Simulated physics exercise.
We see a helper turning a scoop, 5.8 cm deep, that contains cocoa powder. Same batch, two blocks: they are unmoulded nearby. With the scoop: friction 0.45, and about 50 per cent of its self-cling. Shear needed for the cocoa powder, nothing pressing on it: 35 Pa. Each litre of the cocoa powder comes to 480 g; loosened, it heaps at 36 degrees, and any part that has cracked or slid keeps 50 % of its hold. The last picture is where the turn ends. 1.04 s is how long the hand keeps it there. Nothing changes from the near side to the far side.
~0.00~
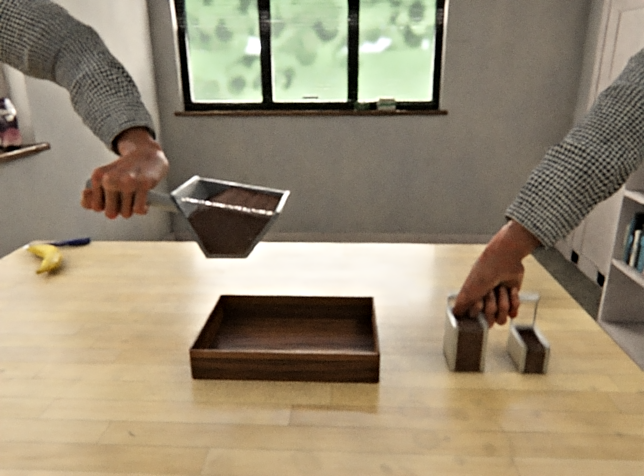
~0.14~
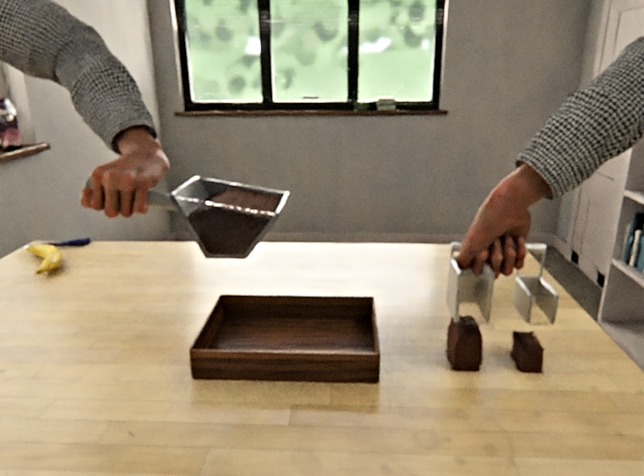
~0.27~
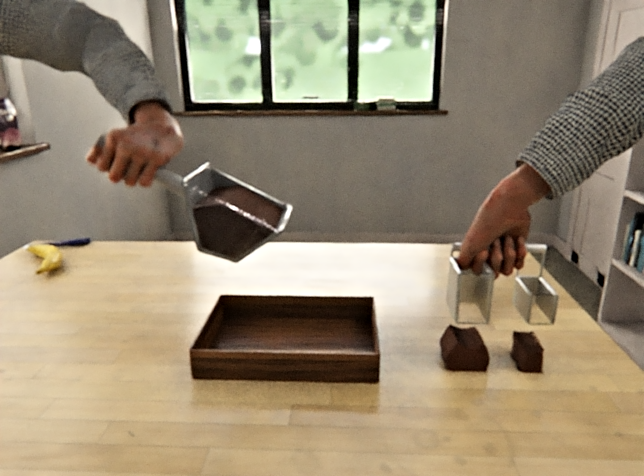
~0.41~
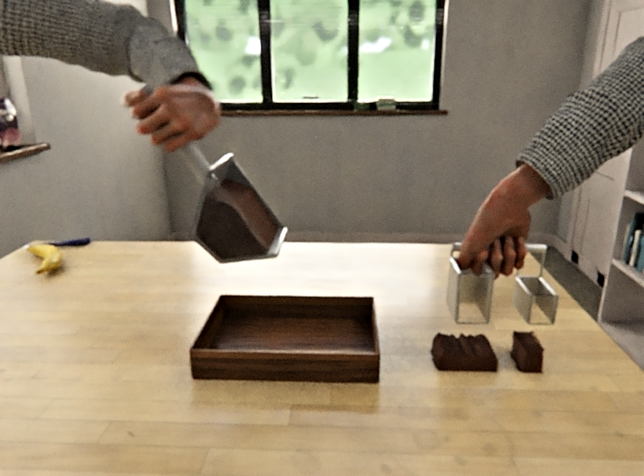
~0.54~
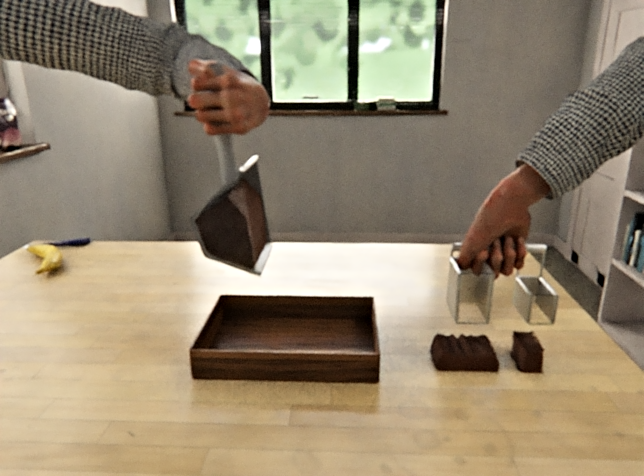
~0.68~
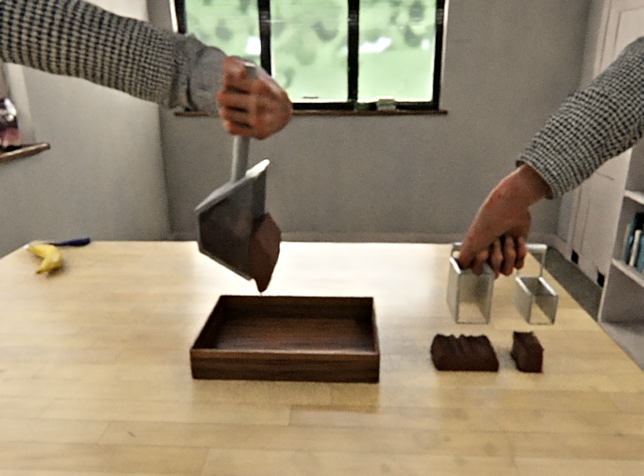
A hand on the right lifted two clear moulds off two brown blocks, and the taller one slumped low while the other hand steadily turned a scoop of cocoa powder steeply downward above a wooden tray.
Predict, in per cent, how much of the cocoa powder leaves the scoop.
I would say 100 per cent of it leaves.
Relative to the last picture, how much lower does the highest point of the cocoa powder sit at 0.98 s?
Roughly 5.0 centimetres, give or take.
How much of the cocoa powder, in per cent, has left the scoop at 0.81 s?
55 per cent.
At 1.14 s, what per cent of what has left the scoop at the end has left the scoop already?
About 90 %.
After 0.81 s, the scoop is at 86 degrees and 53 % has left it.
After 0.98 s, the scoop is at 86 degrees and 74 % has left it.
After 1.14 s, the scoop is at 86 degrees and 94 % has left it.
After 1.30 s, the scoop is at 86 degrees and 100 % has left it.
After 1.46 s, at the end, the scoop is at 86 degrees and 100 % has left it.
